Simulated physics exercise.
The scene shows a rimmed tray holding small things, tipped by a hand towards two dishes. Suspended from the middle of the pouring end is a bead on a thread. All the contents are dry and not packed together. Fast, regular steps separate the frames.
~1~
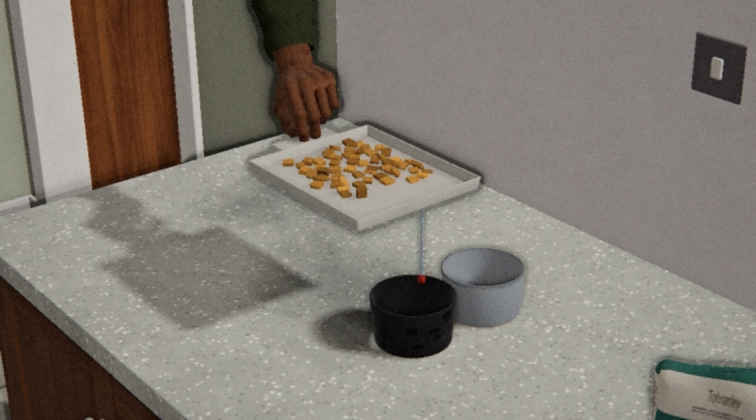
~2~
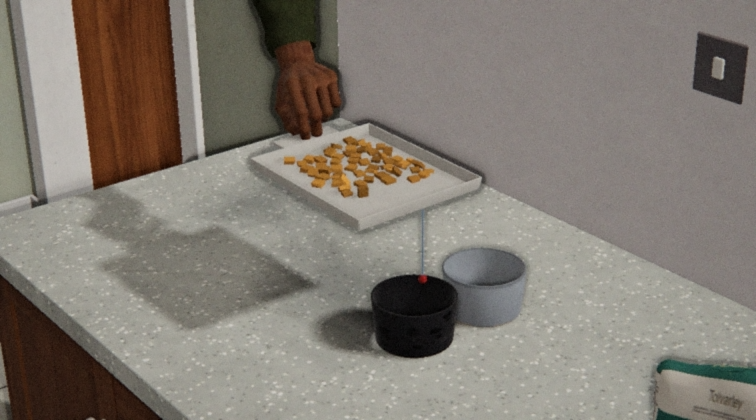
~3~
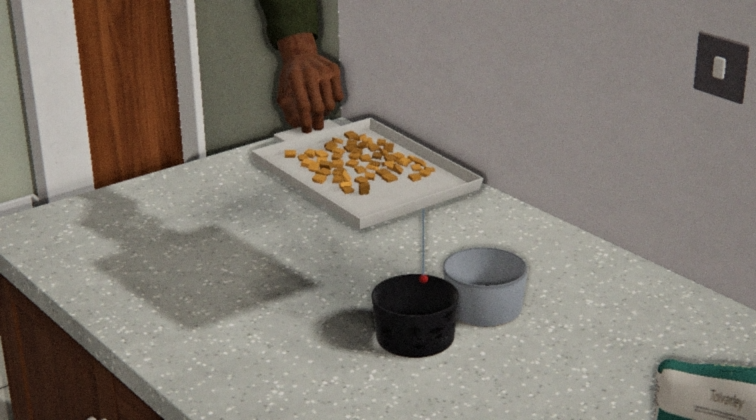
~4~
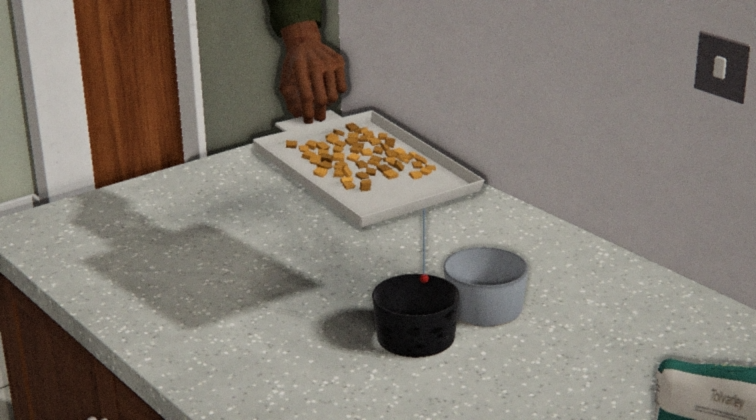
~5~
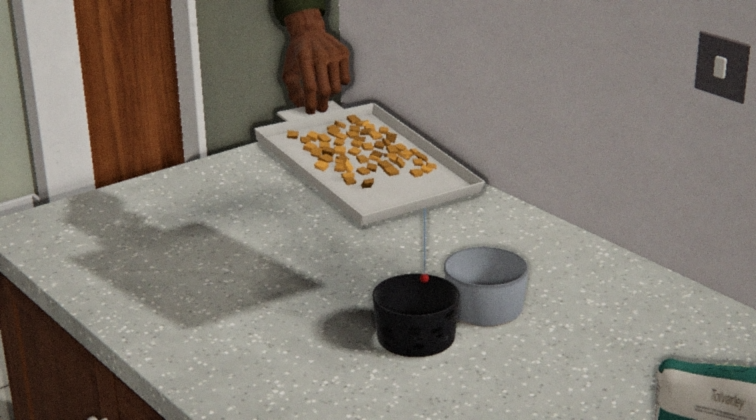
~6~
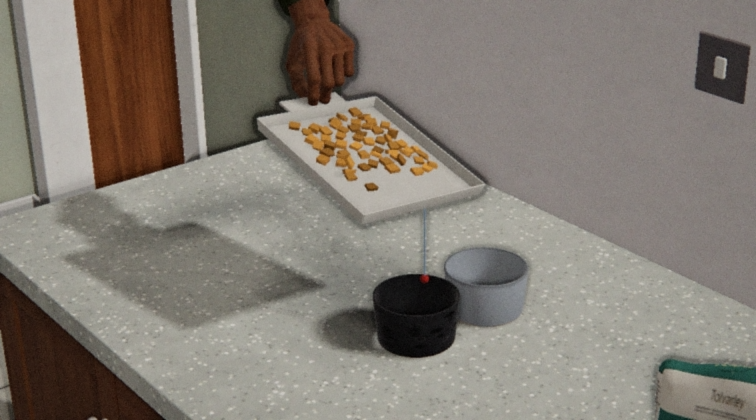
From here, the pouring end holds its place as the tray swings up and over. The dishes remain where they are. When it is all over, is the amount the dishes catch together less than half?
No, they hold more than half.
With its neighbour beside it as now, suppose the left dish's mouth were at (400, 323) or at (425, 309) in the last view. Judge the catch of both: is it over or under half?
The pair would catch the greater share the first time and the greater share the second time.
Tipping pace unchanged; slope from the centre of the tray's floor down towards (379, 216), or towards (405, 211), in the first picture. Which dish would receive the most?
Outcome one: The left side; outcome two: The left side.
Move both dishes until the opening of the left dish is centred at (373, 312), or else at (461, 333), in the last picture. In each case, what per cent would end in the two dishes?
It comes to near 60 per cent the first time and near 0 per cent the second time.
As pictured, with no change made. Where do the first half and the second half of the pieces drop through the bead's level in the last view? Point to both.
I'd put it at roughly (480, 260), and after that at roughly (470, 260).
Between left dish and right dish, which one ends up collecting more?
More ends up in the dish to the right.
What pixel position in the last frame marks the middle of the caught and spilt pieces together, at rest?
Resting centre, last picture - approx. (483, 308).
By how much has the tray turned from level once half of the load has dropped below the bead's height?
Around 100° of tilt.
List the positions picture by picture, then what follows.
The first picture shows corners of the pouring end near (358, 219) and (477, 177), level; middle of the load near (363, 164), cereal squares; left dish near (441, 330); right dish near (511, 300); bead on its thread near (421, 279).
The second picture shows corners of the pouring end near (359, 218) and (478, 177), level; middle of the load near (364, 162).
The third picture shows corners of the pouring end near (361, 217) and (480, 178), tipped barely, lowest at the right corner; middle of the load near (365, 158).
The fourth picture shows corners of the pouring end near (362, 215) and (481, 180), tipped a little, lowest at the right corner; middle of the load near (366, 152).
The fifth picture shows corners of the pouring end near (363, 214) and (482, 181), tipped a little, lowest at the right corner; middle of the load near (367, 147).
The sixth picture shows corners of the pouring end near (365, 213) and (482, 183), tipped a little, lowest at the right corner; middle of the load near (369, 142); left dish near (444, 329); right dish near (514, 299).
Shortly afterwards, tray tipped steeply; all but a few on the tray; only a few in the air.
Next, tray tipped right over; near a third on the tray; only a few in the left dish; near a third in the right dish; only a few outside both; near a quarter in the air.
Some moments later, tray tipped past a quarter turn; a little in the left dish; the bulk in the right dish; a little outside both.
In the end, tray tipped past a quarter turn; a little in the left dish; the bulk in the right dish; a little outside both.
